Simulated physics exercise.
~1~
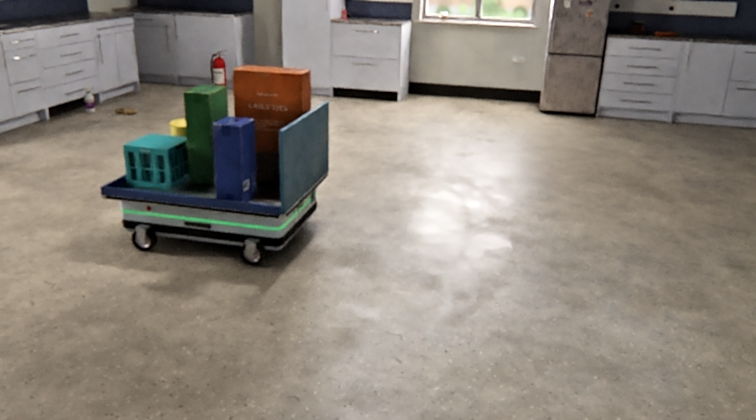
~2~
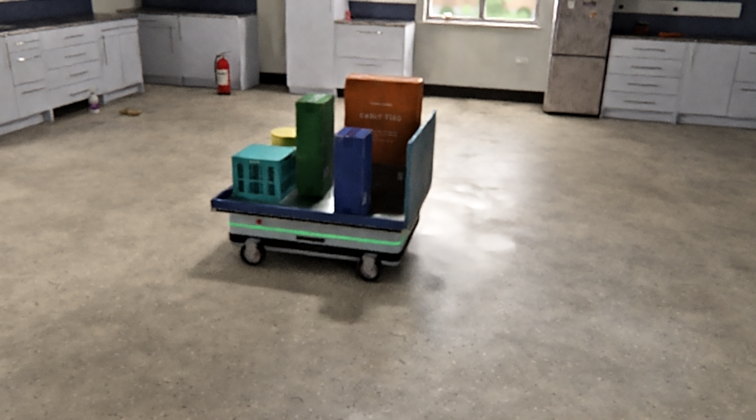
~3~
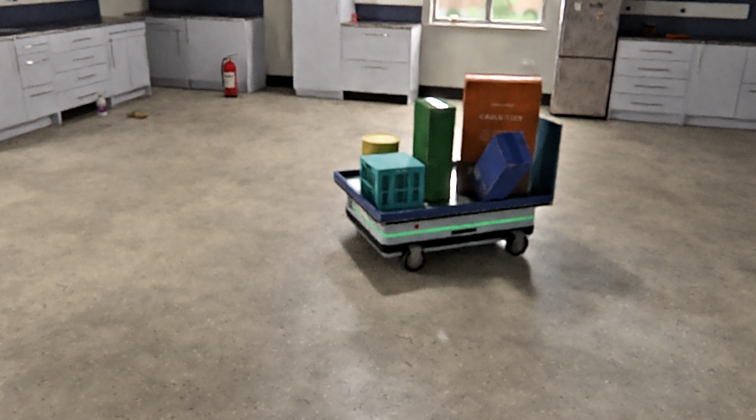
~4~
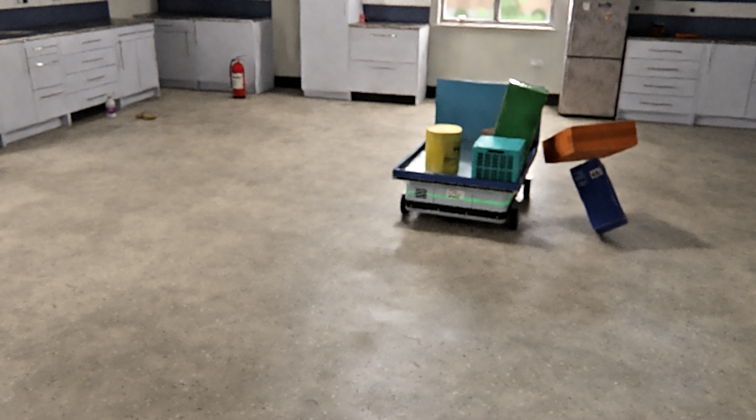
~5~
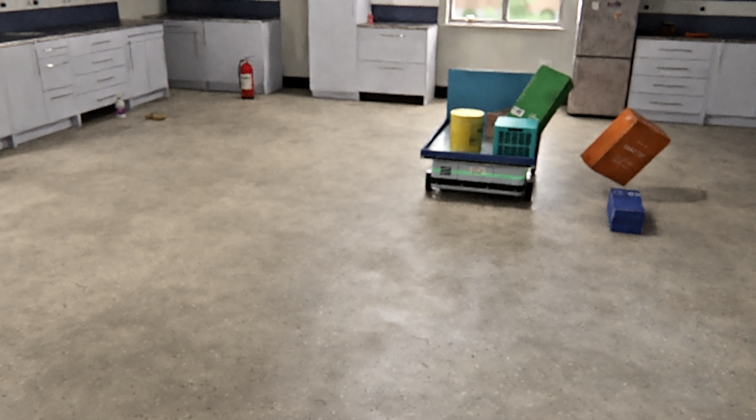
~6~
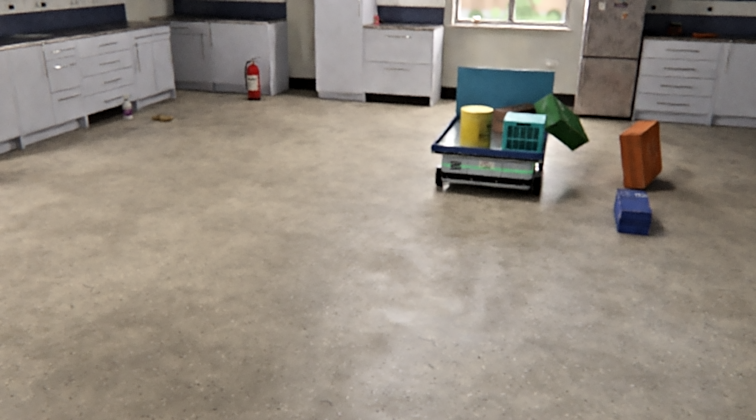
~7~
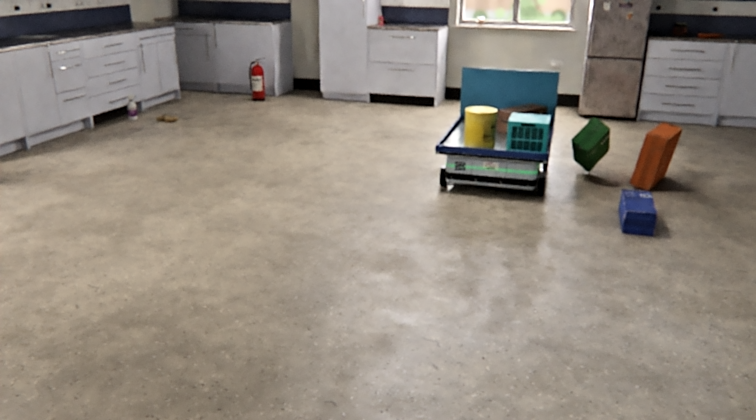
A blue box, an orange box and a green box toppled off a robot cart one after another as it rolled right and turned away across a kitchen floor, ending up beside it while the yellow pail and turquoise crate stayed aboard.
